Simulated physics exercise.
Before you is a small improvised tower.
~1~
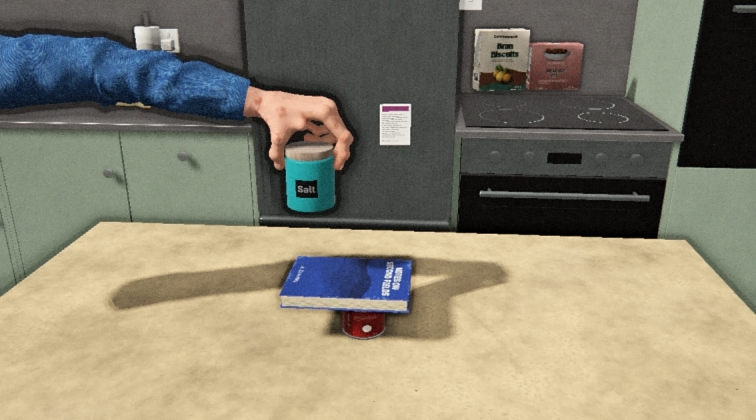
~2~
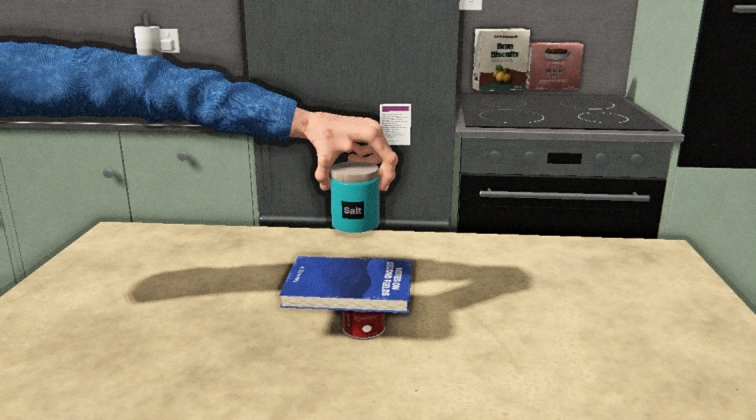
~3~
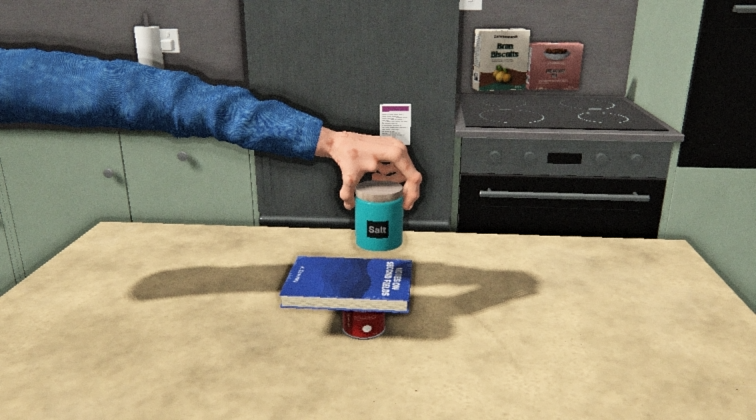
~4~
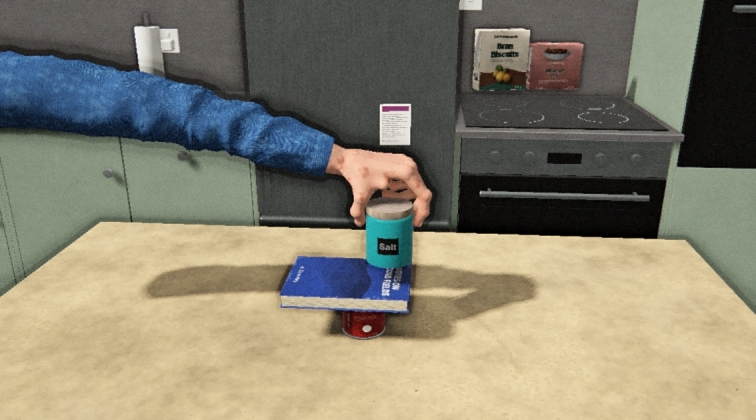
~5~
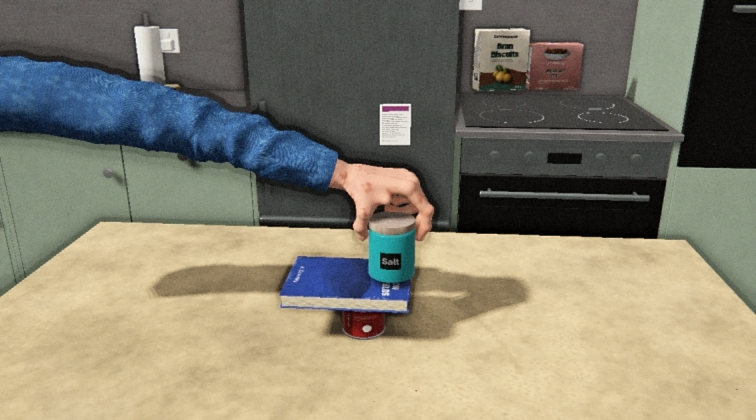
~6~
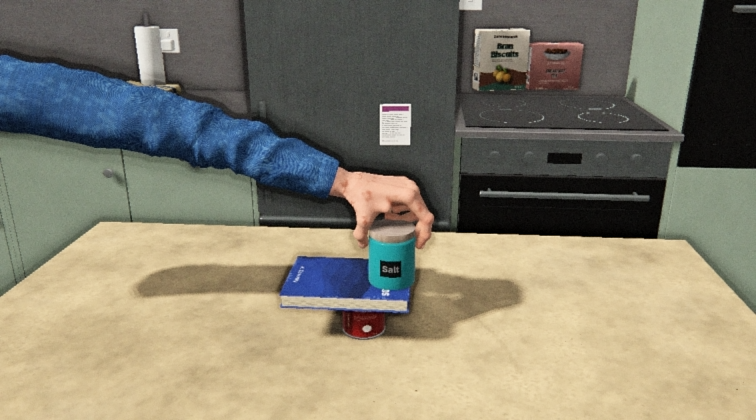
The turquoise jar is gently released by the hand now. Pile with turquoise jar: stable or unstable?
Stable.
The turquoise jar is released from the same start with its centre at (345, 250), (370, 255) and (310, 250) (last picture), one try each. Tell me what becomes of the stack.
Try one - upright; try two - upright; try three - toppled.
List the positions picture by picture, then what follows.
In the first picture, coming down; turquoise jar (310, 176); blue book (349, 283).
In the second picture, coming down; turquoise jar (355, 196); blue book (349, 283).
In the third picture, coming down; turquoise jar (379, 215); blue book (349, 283).
In the fourth picture, coming down; turquoise jar (389, 232); blue book (349, 283).
In the fifth picture, coming down; turquoise jar (392, 246); blue book (349, 283).
In the sixth picture, set down, still held; turquoise jar (392, 254); blue book (349, 283).
Then, 0.20 s on from there, no change.
Then, 0.40 s on from there, turquoise jar resting near (392, 255).
In the end, all 3 unmoved. At the end, from the last picture's camera, turquoise jar near (392, 255). The stack stays up.
